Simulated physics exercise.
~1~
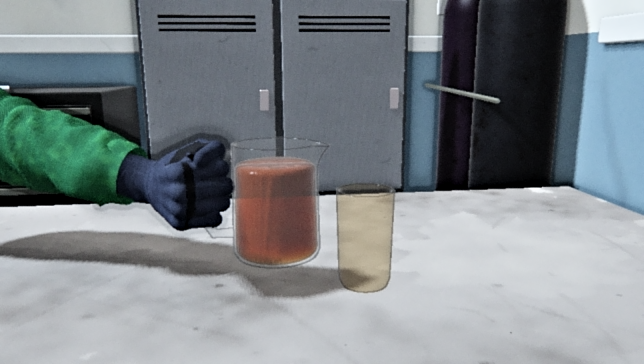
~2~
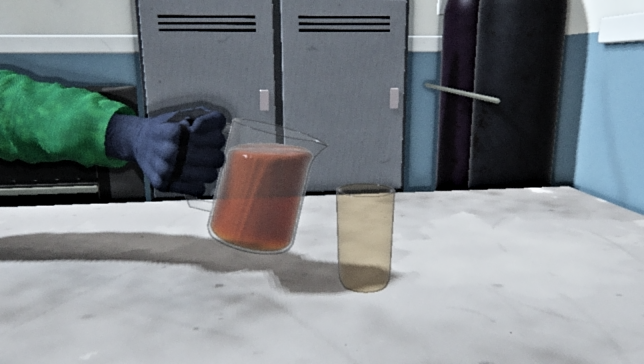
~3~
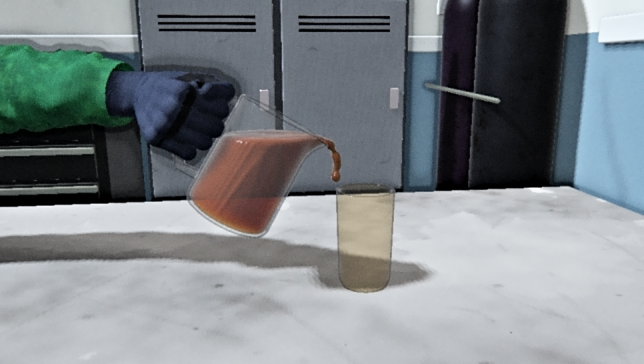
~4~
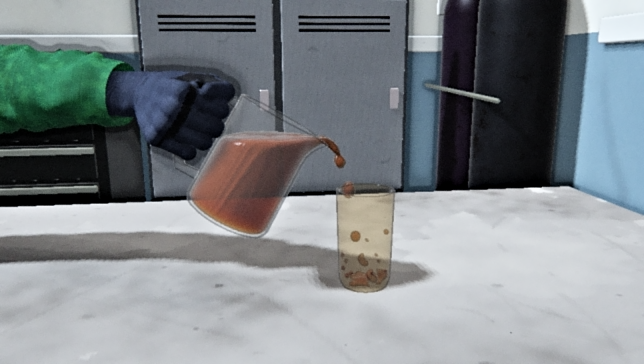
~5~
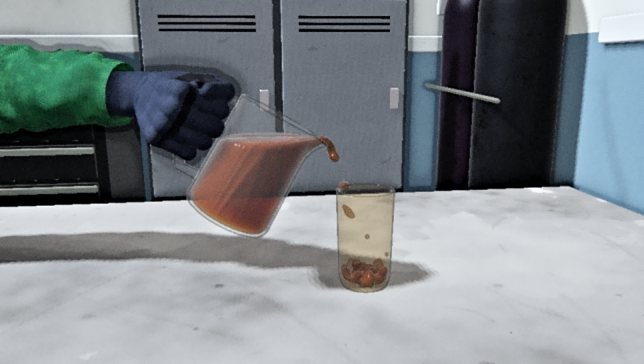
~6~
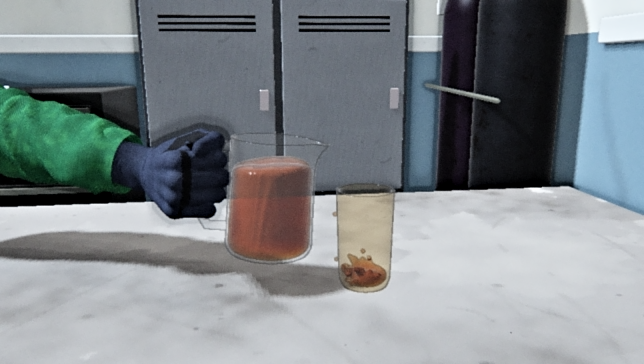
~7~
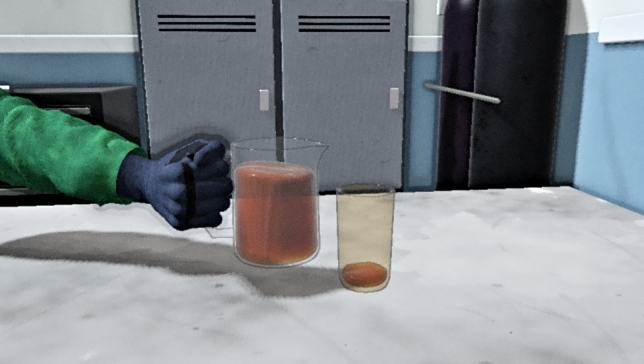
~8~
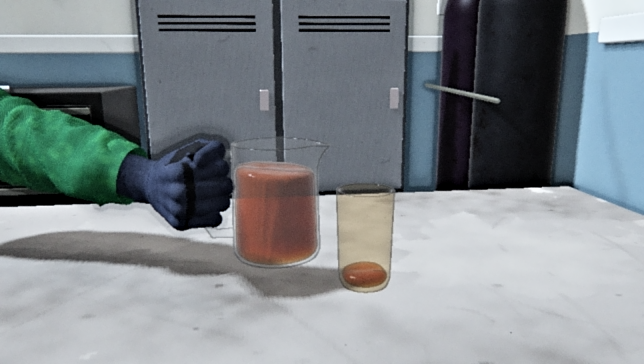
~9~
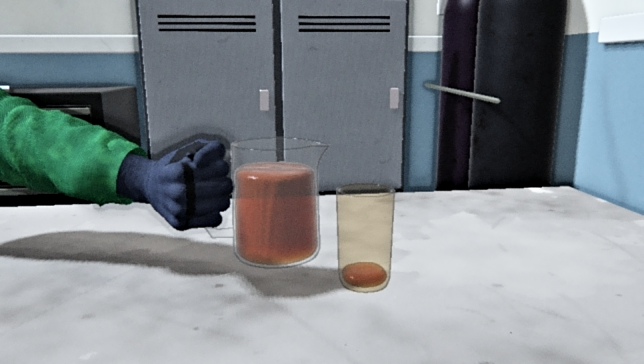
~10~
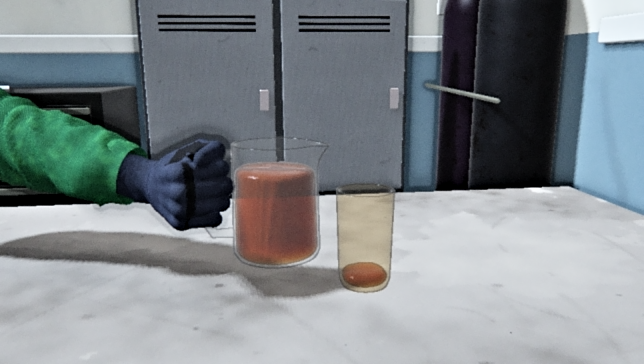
The video shows a gloved hand tilting a clear jug of reddish-brown tea rightwards over an empty slim glass, pouring in a thin stream, then returning the jug upright, leaving a small pool of tea at the bottom of the glass and most still in the jug.
